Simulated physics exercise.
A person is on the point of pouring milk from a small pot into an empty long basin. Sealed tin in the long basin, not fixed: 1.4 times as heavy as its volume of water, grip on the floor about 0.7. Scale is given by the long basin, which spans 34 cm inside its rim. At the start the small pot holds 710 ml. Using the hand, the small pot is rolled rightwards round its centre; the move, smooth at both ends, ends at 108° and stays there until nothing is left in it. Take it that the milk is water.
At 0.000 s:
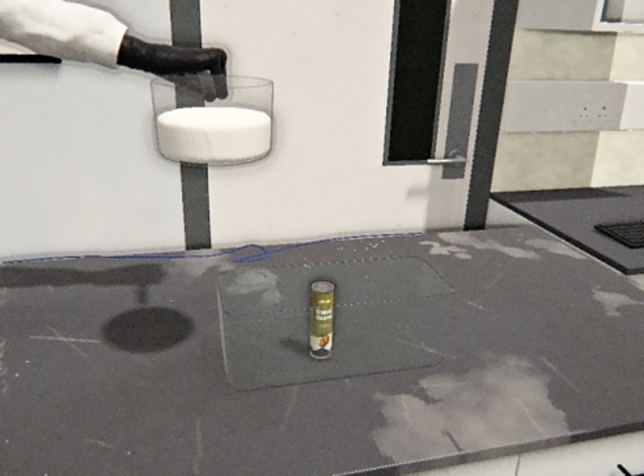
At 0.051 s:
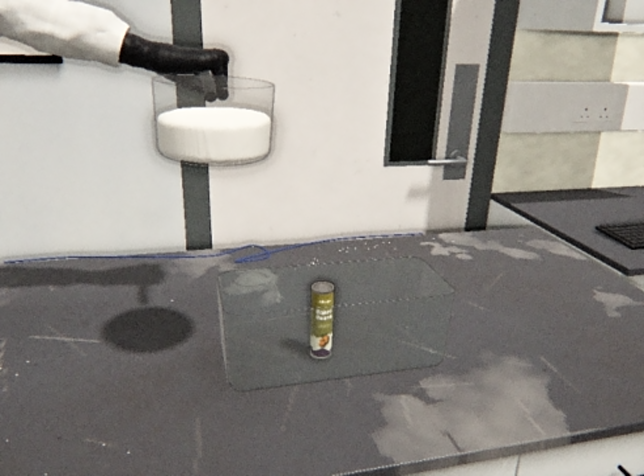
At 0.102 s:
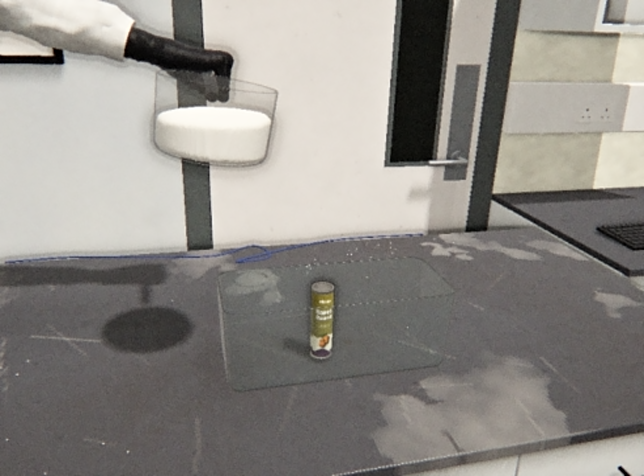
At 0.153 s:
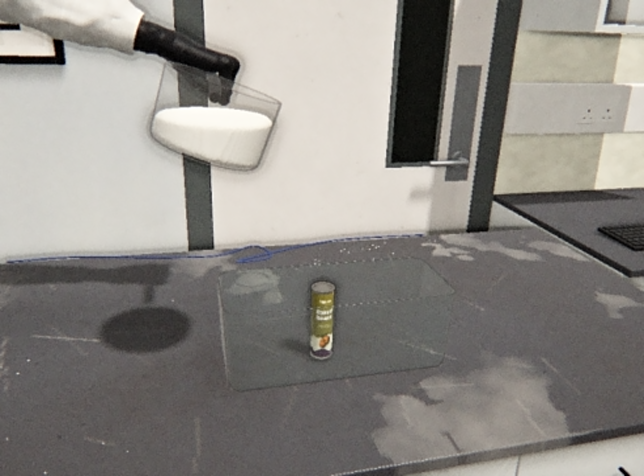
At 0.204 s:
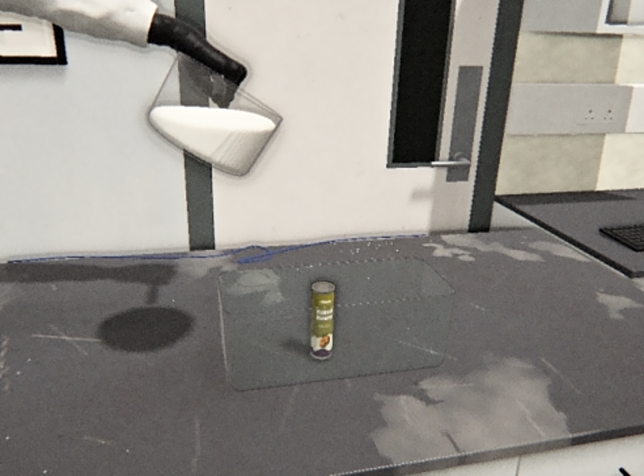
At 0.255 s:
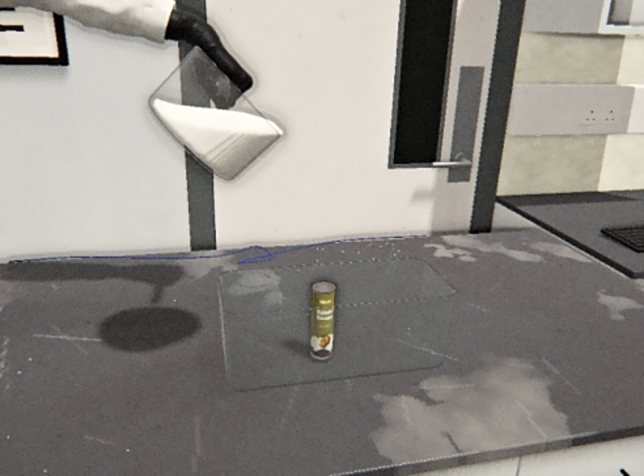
Black-gloved hand tilting a clear pot of white liquid steadily rightwards above a dark worktop, where a small tin stands still.
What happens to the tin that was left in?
It comes down.
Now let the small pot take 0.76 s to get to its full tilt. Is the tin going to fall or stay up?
The tin stays balanced.
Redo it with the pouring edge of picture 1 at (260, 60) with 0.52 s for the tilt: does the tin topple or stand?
After that, the tin overturns.
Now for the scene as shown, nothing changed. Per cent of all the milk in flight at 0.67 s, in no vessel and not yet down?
Airborne fraction: Approx. 18 %.
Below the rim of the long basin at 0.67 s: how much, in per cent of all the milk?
Some 74 percent.
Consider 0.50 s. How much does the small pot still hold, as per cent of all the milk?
Close to 30 percent of the liquid remains at that time.
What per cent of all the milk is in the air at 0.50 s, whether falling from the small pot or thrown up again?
About 64 per cent.
Then, 0.50 s in, the tilt is 105° and 30 per cent is still to pour; the tin stands where it began.
Then, 0.67 s in, the tilt is 108° and 8 per cent is still to pour; the tin stands where it began.
Then, 0.86 s in, the tilt is 108° and 1 per cent is still to pour; the tin leans 19°.
Then, 1.06 s in, the tilt is 108° and 0 per cent is still to pour; the tin lies on its side.
Finally, the tin lies on its side.
